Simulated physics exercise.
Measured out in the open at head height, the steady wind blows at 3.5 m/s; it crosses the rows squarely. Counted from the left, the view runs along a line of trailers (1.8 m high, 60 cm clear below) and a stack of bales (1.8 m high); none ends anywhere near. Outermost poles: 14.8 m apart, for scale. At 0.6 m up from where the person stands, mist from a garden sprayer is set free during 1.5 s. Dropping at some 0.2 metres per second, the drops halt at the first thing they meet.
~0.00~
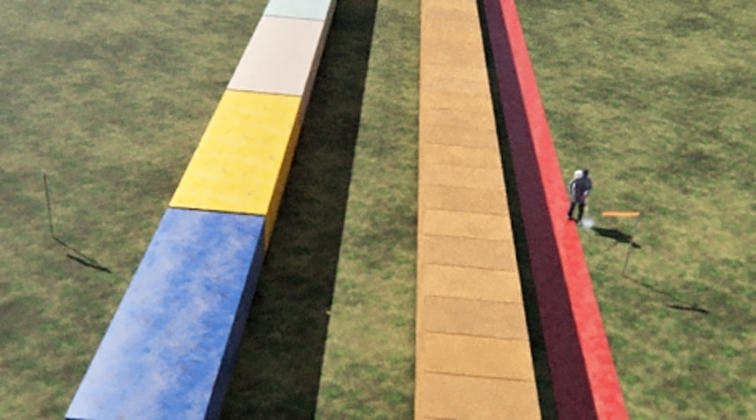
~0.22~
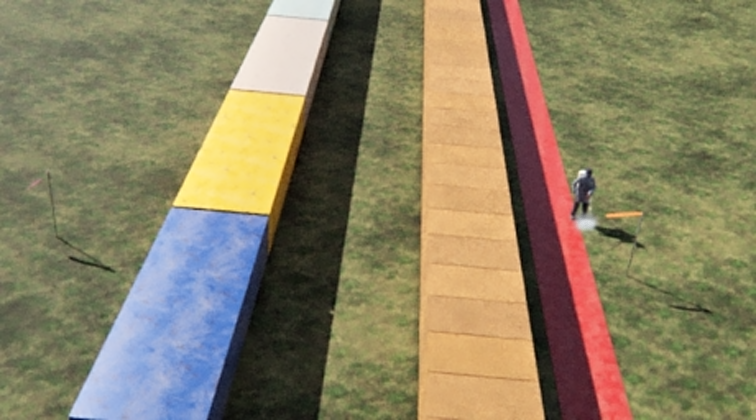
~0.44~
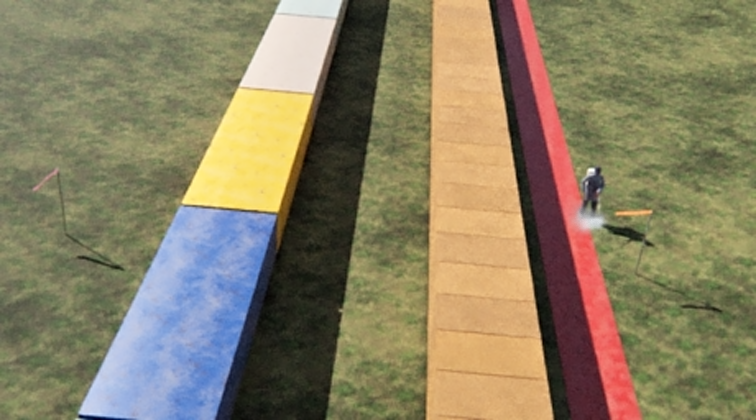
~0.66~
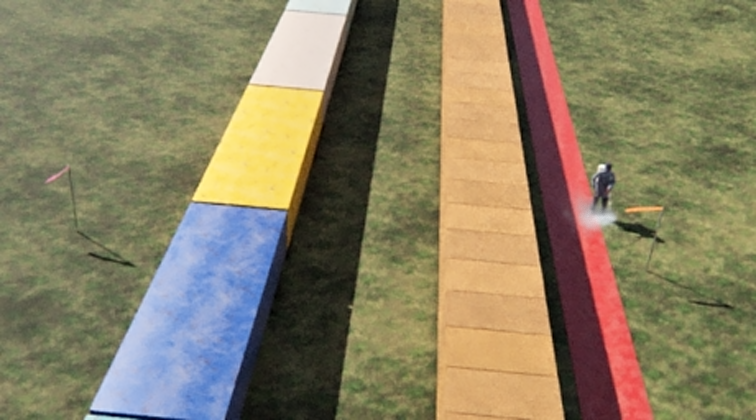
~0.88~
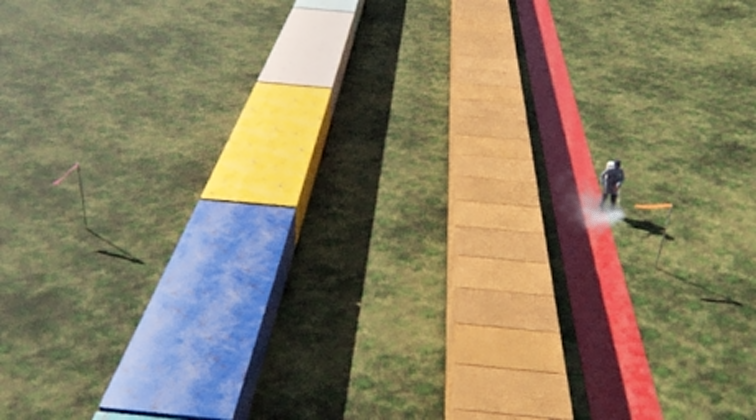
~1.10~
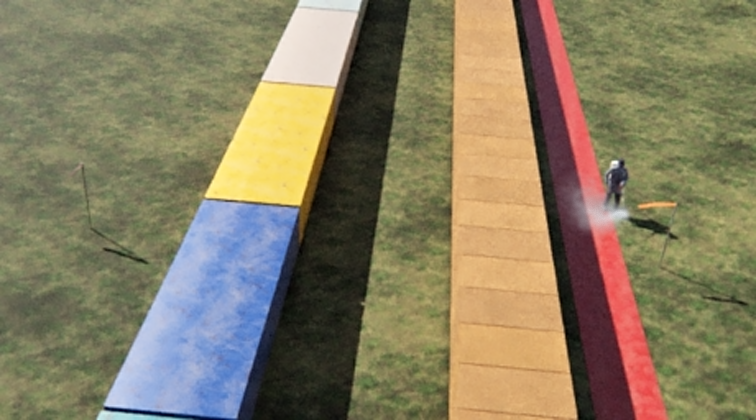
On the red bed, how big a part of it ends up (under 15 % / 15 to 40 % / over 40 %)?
On the red bed: Between 15 and 40 %.
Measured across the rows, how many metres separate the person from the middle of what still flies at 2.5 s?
I'd put it at close to 1.5 metres.
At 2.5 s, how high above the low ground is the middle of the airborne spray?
0.8 m.
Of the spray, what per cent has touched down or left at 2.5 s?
Share: Near 15 percent.
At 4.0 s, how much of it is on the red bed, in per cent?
It comes to around 25 %.
After 2.5 s, 16 % is no longer flying here, and 13 % lies on the red bed; the middle of what still flies is 0.9 m above the low ground, near (562, 199).
After 4.0 s, 39 % is no longer flying here, and 25 % lies on the red bed; the middle of what still flies is 2.2 m above the low ground, near (486, 147).
After 8.0 s, 62 % is no longer flying here, and 28 % lies on the red bed; the middle of what still flies is 2.1 m above the low ground, near (36, 111).
After 20.0 s, 96 % is no longer flying here, and 28 % lies on the red bed.
After 45.0 s, 100 % is no longer flying here, and 28 % lies on the red bed.
